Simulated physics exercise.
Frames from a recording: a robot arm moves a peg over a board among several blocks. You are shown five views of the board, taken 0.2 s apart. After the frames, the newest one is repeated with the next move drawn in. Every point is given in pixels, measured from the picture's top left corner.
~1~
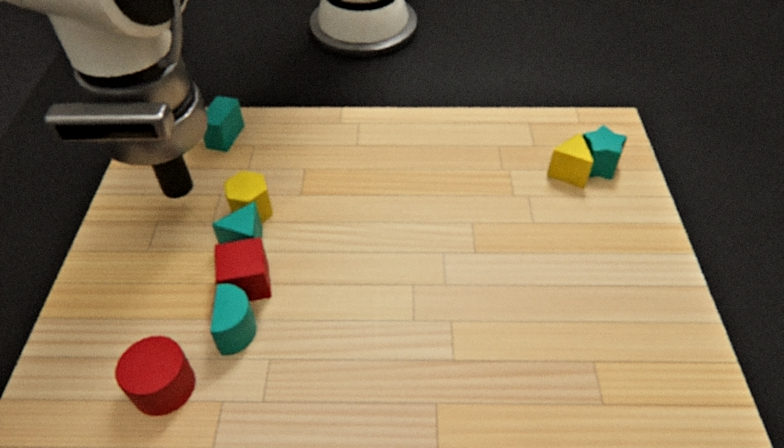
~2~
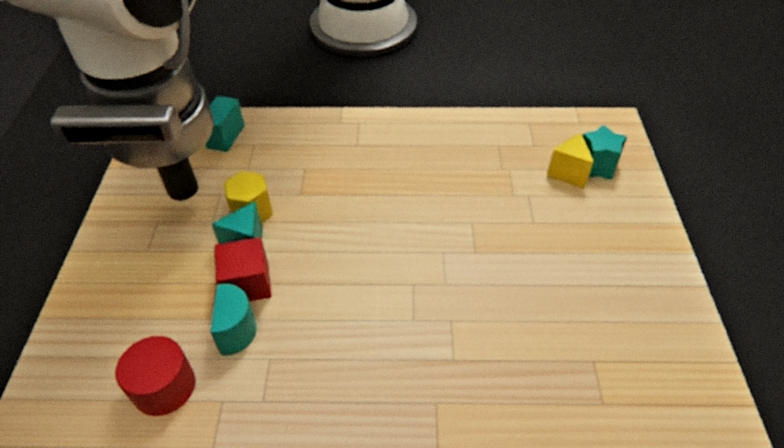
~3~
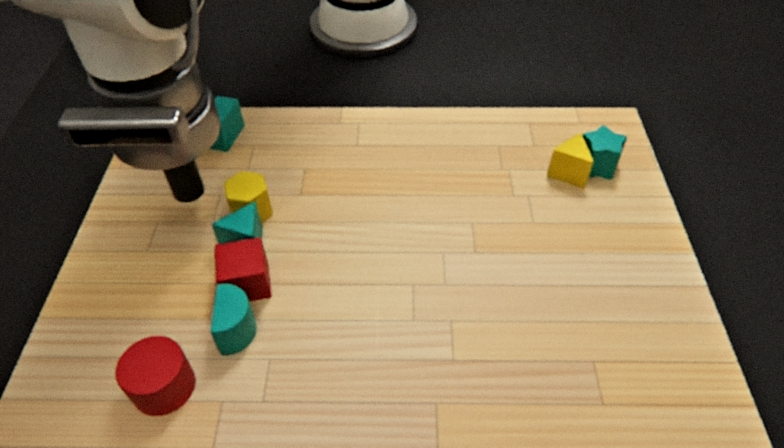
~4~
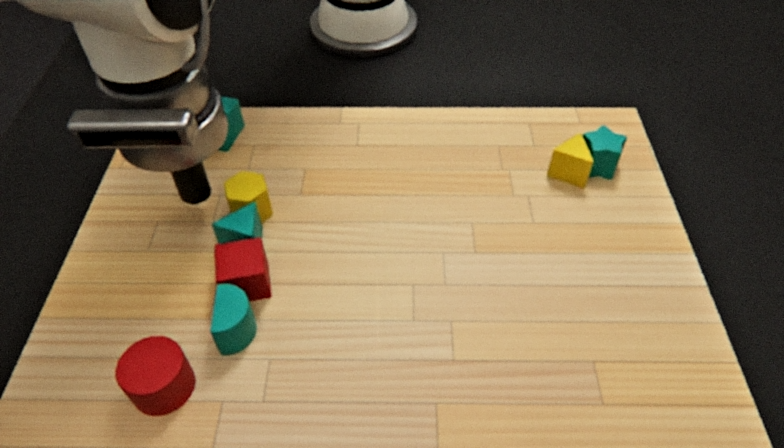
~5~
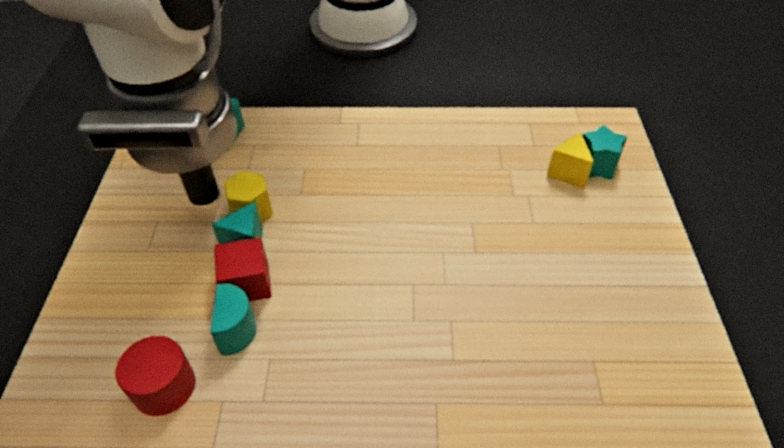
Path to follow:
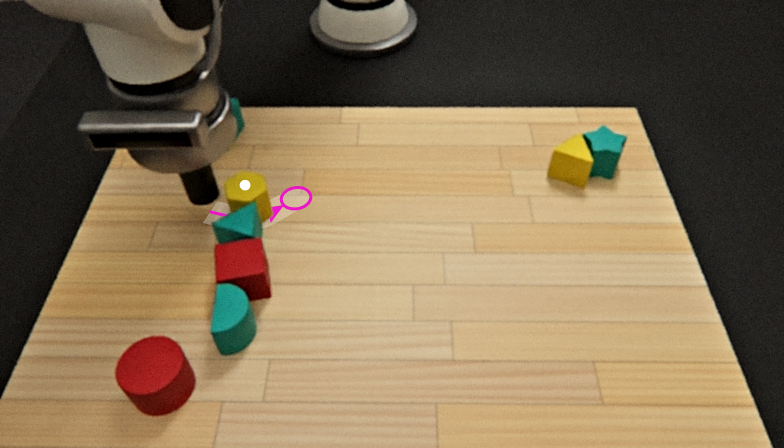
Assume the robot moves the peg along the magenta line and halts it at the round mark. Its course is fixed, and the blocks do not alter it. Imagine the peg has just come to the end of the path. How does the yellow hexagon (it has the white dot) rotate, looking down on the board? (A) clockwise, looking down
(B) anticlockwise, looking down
A
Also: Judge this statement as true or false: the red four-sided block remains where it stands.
The statement is correct.
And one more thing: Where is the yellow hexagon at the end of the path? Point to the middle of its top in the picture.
Somewhere near (325, 178).
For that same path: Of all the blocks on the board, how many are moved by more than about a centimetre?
My forecast: 1.
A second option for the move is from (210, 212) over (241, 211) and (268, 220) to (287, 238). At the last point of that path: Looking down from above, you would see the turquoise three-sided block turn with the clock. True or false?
The claim holds.
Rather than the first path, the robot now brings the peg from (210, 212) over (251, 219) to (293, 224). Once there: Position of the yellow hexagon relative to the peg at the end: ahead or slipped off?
The peg will still be pushing it.
The drawn path runs from (210, 212) over (239, 219) and (270, 213) to (296, 198); the dot is on the yellow hexagon.
The first path, step by step. Halfway along, peg at (251, 202); yellow hexagon at (286, 186).
At the end, peg at (293, 181); red four-sided block not moved; turquoise three-sided block not moved; yellow hexagon at (325, 178), turned 40° clockwise.
